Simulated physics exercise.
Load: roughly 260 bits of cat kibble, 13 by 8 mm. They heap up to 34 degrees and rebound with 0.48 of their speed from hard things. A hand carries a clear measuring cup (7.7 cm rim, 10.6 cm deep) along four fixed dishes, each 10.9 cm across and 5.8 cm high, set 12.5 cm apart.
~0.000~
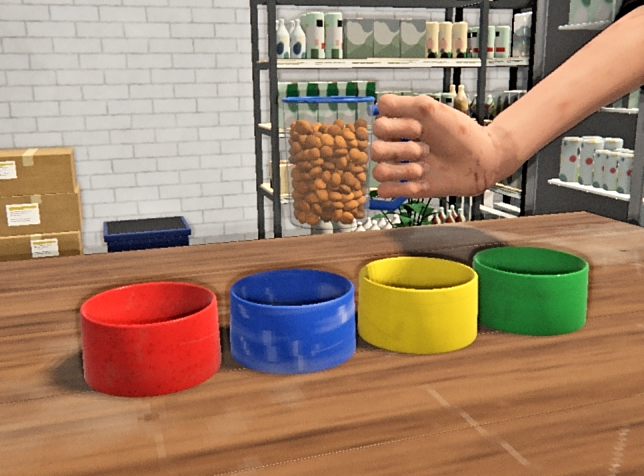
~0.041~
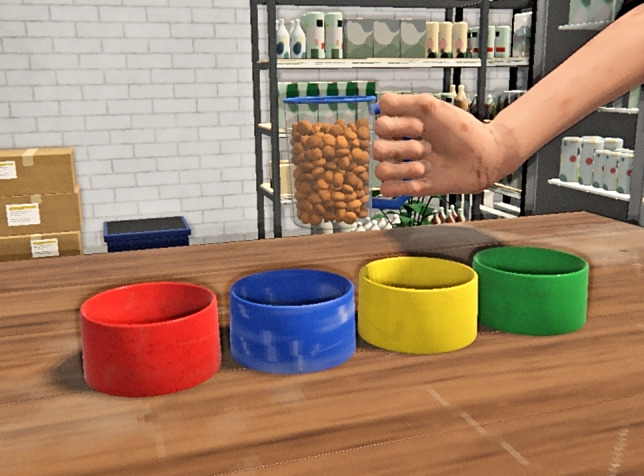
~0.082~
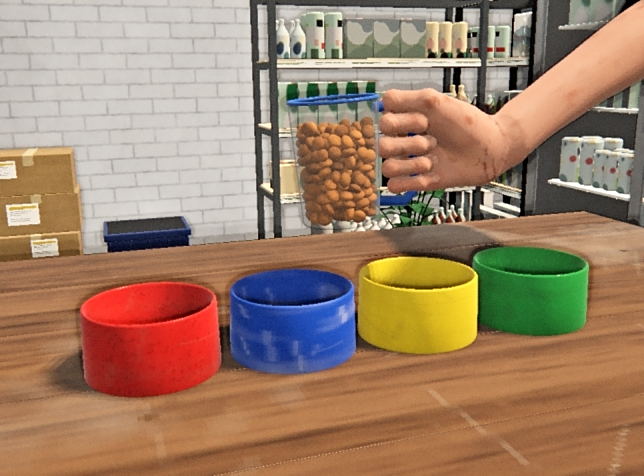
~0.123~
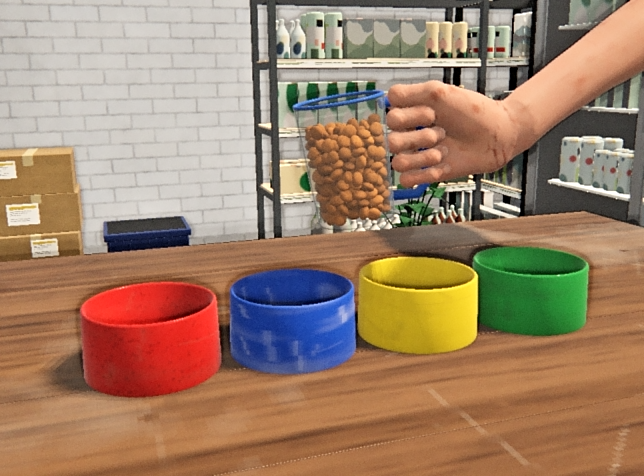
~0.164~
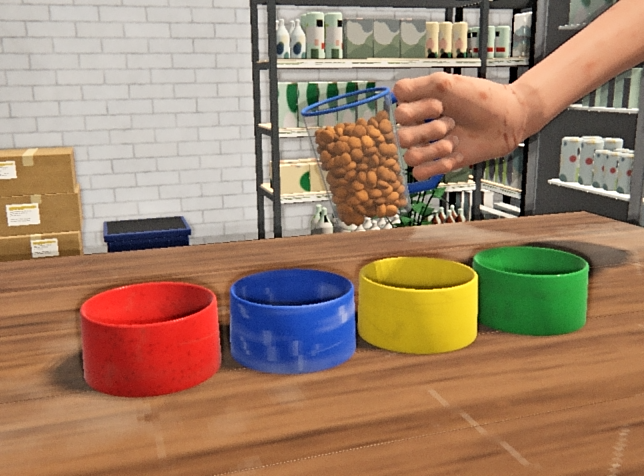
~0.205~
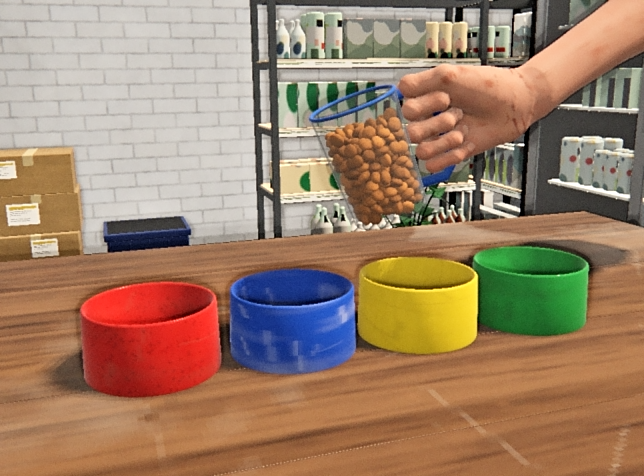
A hand reaching in from the right holds a clear, blue-rimmed measuring cup full of brown kibble-like pieces above a wooden counter. Below it stand four round dishes, red, blue, yellow and green from left to right, with stacked boxes, a white brick wall and stocked shelves behind. Seen by a still camera from slightly above, the hand shifts the cup a little rightward while tilting it increasingly to the left.
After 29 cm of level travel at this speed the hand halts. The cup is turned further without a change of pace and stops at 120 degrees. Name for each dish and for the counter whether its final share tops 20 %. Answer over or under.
Red under, blue under, green over, yellow under, counter under.
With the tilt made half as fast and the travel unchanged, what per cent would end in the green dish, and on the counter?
Green 100, counter 0.
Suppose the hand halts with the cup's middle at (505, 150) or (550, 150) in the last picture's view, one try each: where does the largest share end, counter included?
Most goes to: Yellow, then green.
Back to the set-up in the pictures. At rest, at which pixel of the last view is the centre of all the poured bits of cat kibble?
Near (525, 294).
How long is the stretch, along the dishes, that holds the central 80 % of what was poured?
About 7 cm.
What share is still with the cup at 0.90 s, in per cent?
Some 80 per cent of the load.
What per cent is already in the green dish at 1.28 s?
Near 65 per cent so far.
Then, at 0.62 s, tilt 81 degrees; cup holds 100 %.
After 0.90 s, tilt 119 degrees; cup holds 80 %, green 10 %, yellow 5 %.
After 1.28 s, tilt 120 degrees; cup holds 25 %, green 65 %, yellow 5 %.
In the end, at 2.3 s, red 0 %, blue 0 %, green 95 %, yellow 5 %, counter 5 %.
